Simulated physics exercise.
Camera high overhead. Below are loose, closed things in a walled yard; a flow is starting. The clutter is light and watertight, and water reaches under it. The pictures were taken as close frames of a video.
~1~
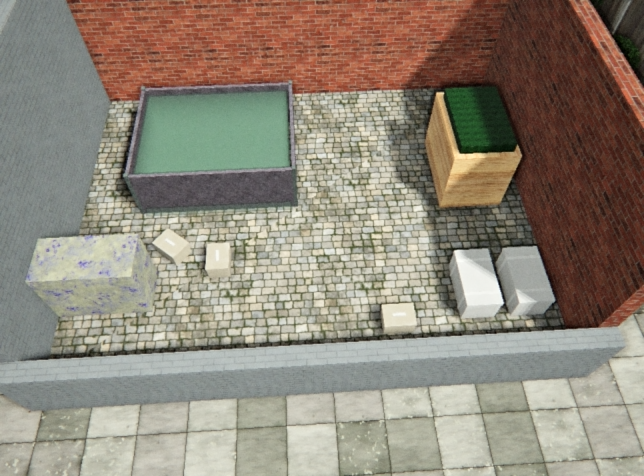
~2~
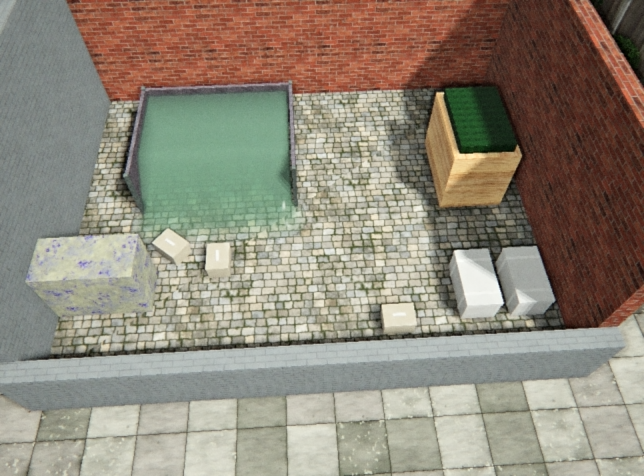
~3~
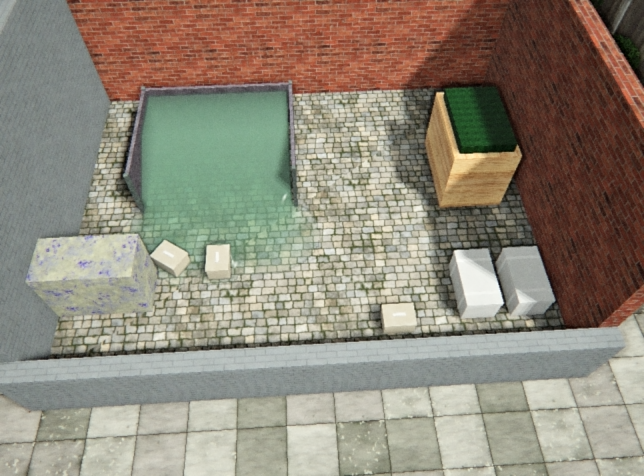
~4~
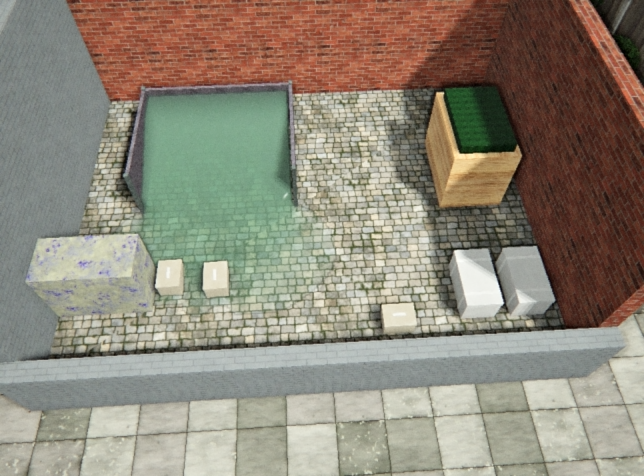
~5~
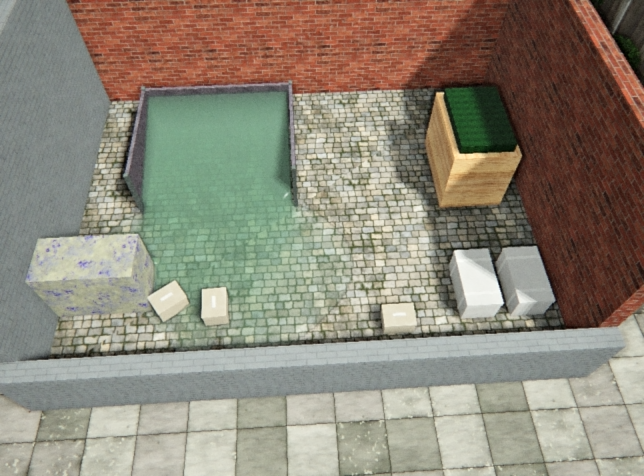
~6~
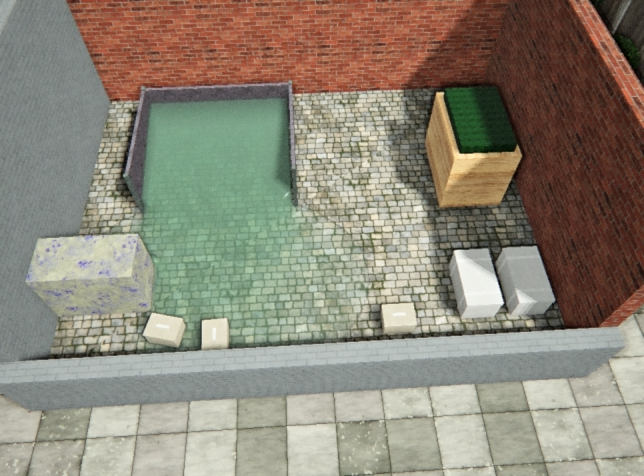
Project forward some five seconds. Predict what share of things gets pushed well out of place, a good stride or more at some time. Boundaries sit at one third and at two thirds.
The share is at least two thirds.
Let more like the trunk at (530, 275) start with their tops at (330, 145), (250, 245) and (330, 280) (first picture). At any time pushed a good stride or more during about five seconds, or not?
Each in turn: Stays in place, pushed clear, pushed clear.
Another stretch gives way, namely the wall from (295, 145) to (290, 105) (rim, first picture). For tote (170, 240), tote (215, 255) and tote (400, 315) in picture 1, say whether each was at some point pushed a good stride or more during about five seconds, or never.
Here's my take, in sequence: Fails to go that far, fails to go that far, and dislodged that far.
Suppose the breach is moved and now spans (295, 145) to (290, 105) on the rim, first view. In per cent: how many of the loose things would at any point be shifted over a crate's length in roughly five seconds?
Estimate: Some 60 per cent.
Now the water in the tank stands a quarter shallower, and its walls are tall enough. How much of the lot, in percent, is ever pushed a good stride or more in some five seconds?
Share displaced: Approx. 100 percent.
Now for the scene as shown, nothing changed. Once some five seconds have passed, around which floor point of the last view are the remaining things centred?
Average floor point: Approx. (431, 244).
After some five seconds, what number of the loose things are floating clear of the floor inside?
Well, I'd say 5.
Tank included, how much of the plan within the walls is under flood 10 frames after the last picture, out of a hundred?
55 in a hundred, roughly.
A moment on, 2 of 5 are well off their spots; 2 afloat.
Next, 3 of 5 are well off their spots; 3 afloat.
Later, 5 of 5 are well off their spots; 5 afloat.
In the end, 5 of 5 are well off their spots, and 5 have been at some point; 5 afloat.
